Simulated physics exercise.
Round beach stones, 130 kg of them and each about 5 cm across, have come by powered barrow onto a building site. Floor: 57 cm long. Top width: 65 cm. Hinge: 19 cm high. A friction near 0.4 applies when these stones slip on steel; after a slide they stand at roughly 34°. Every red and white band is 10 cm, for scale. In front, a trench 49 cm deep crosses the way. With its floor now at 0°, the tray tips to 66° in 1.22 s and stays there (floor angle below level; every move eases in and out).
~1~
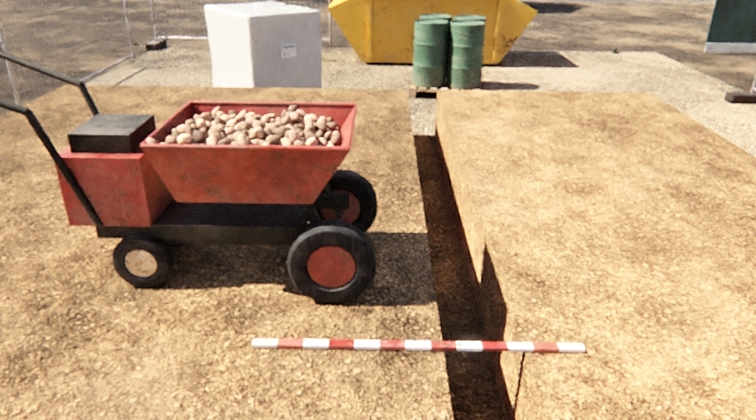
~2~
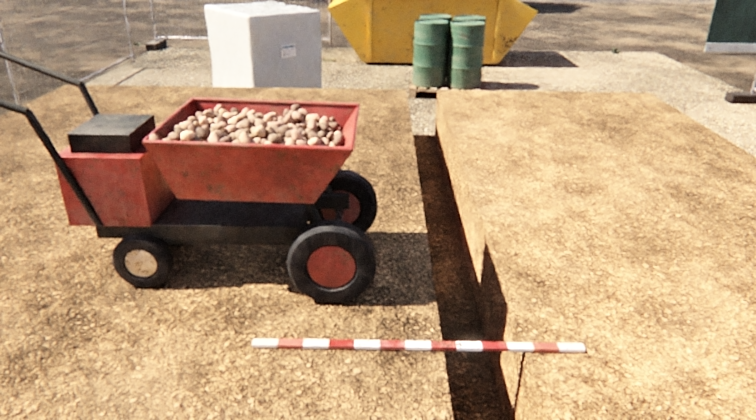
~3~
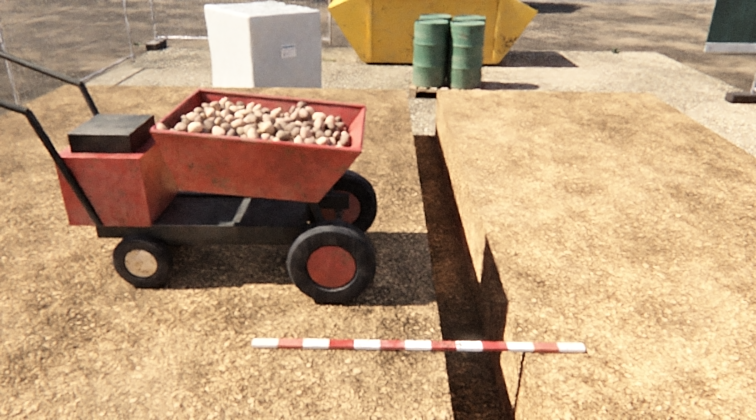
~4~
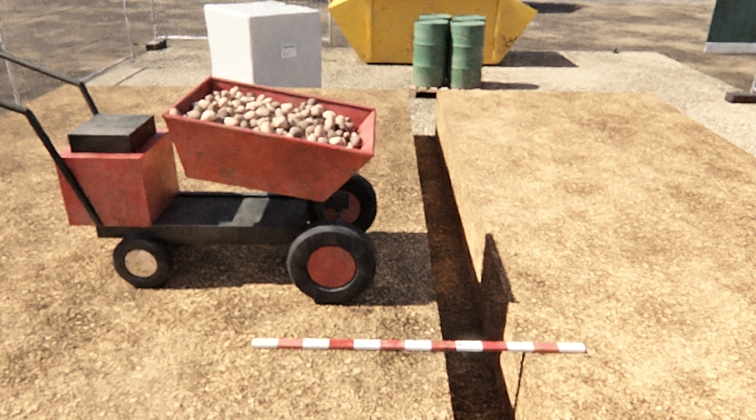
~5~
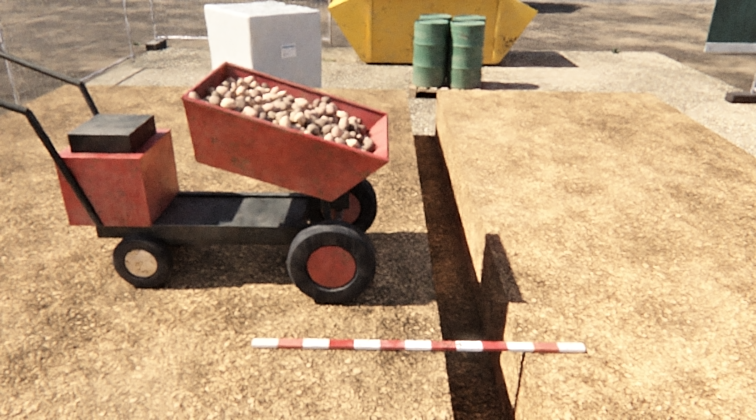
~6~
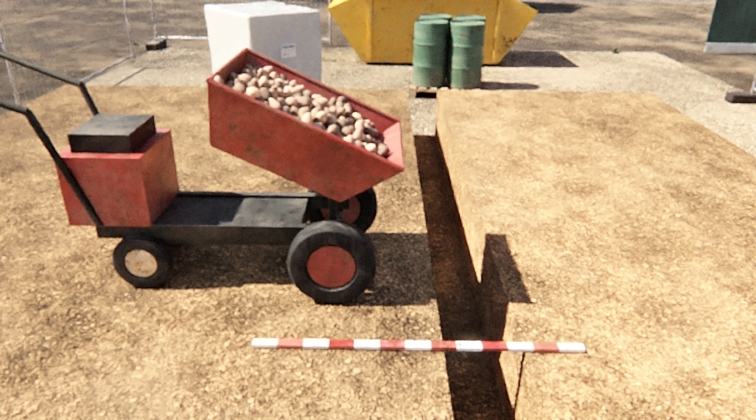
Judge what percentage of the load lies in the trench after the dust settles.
About 65 %.
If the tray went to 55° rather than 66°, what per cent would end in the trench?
In that case near 45 per cent.
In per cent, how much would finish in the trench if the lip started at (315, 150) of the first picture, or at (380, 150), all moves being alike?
First place roughly 85%, second roughly 40%.
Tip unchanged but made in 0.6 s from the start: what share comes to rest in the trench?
Trench share: Approx. 45%.
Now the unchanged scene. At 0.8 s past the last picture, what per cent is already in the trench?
Something like 25 in a hundred.
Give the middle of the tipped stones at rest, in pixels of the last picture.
Roughly at pixel (476, 330).
Then, 0.4 s after the last picture the floor is at 56°, 100 % in the tray; the foremost stones are at (455, 191).
Then, 0.8 s after the last picture the floor is at 66°, 60 % in the tray, 25 % in the trench, 14 % past the trench; the foremost stones are at (553, 268).
Then, 1.2 s after the last picture the floor is at 66°, 33 % in the tray, 36 % in the trench, 31 % past the trench; the foremost stones are at (663, 268).
Then, 3.1 s after the last picture the floor is at 66°, 4 % in the tray, 65 % in the trench, 31 % past the trench; the foremost stones are at (750, 252).
